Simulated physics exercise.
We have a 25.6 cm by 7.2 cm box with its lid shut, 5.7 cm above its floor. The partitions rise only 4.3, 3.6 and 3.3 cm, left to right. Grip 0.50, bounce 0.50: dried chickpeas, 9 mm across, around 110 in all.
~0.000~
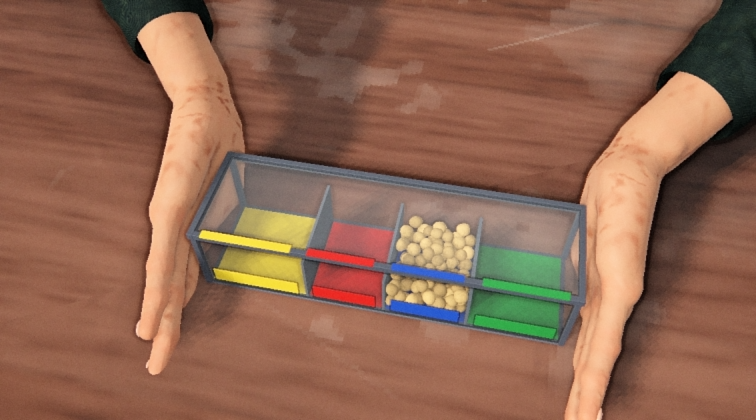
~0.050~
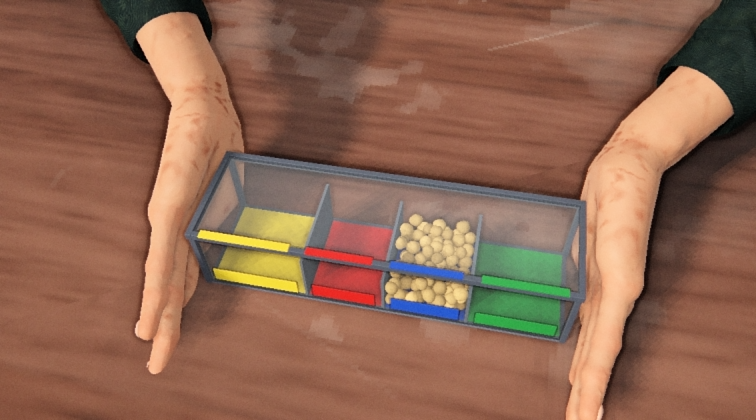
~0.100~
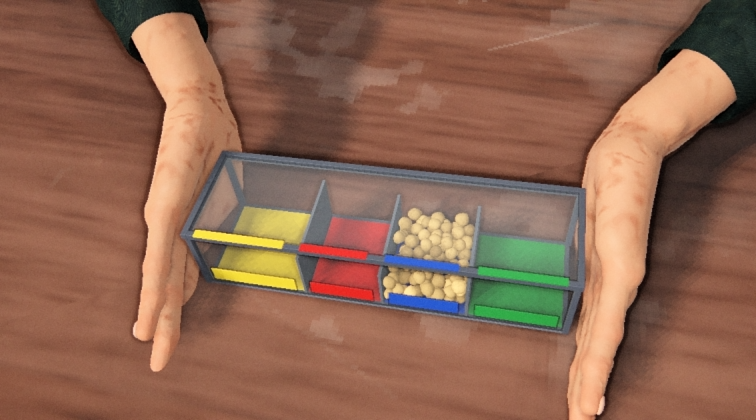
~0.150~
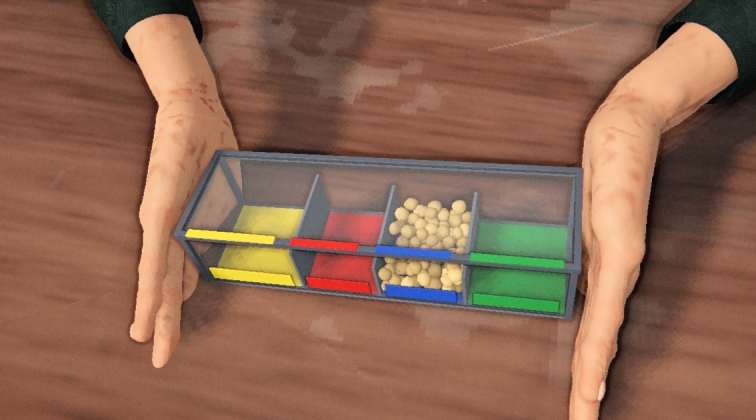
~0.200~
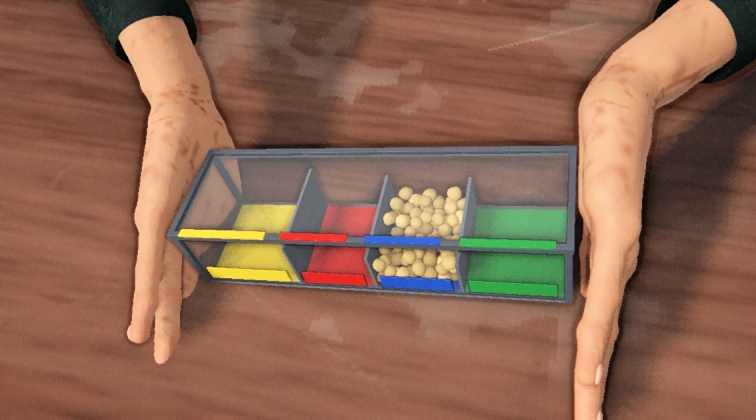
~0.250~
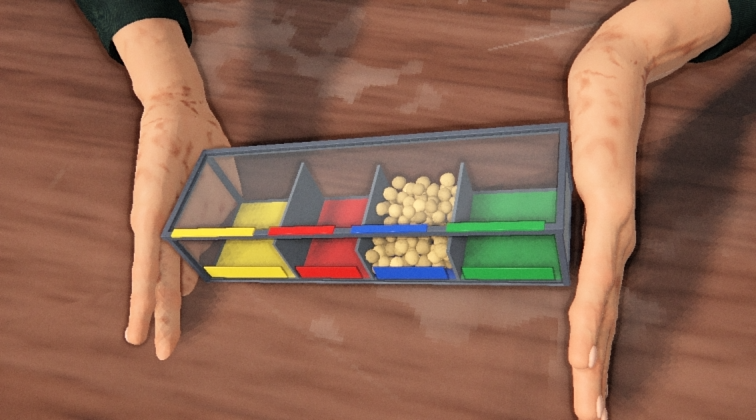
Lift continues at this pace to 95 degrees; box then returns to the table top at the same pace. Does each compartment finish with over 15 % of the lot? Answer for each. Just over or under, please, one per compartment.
Red: Over, blue: Over, green: Under, yellow: Over.
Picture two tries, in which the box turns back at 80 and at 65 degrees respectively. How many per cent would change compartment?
About 35 and about 5 per cent, in that order.
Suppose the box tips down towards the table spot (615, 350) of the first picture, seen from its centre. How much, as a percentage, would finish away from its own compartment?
Something like 60 per cent of the pieces.
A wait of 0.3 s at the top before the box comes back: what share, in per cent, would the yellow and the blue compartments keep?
In that case yellow keeps 60% and blue keeps 30%.
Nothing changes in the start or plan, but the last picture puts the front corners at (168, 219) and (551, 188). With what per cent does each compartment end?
Red 30 %, blue 35 %, green 0 %, yellow 35 %.
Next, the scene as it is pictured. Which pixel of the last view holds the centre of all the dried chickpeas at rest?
(322, 261) or so.
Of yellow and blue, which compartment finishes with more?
The yellow one.
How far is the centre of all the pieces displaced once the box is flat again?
9.5 cm, roughly.
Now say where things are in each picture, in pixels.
Box tilt 0 degrees, front corners at (195, 233) and (579, 298); blue 100 %, in the first picture.
Box tilt 1 degrees, front corners at (193, 233) and (579, 295), in the second picture.
Box tilt 4 degrees, front corners at (189, 233) and (578, 284), lowest corner left front, in the third picture.
Box tilt 8 degrees, front corners at (183, 233) and (574, 266), lowest corner left front, in the fourth picture.
Box tilt 13 degrees, front corners at (176, 233) and (567, 246), lowest corner left front, in the fifth picture.
Box tilt 17 degrees, front corners at (170, 234) and (556, 226), lowest corner left front; blue 100 %. The box's pace is about 90 degrees a second, in the sixth picture.
After 1.20 s, tilt 95 degrees; red 15 %, blue 75 %, yellow 10 %.
After 1.83 s, tilt 42 degrees; red 25 %, blue 30 %, yellow 50 %.
Then, at 2.51 s, tilt 0 degrees; red 25 %, blue 30 %, yellow 50 %.
In the end, at 2.9 s, red 25 %, blue 30 %, green 0 %, yellow 50 %.
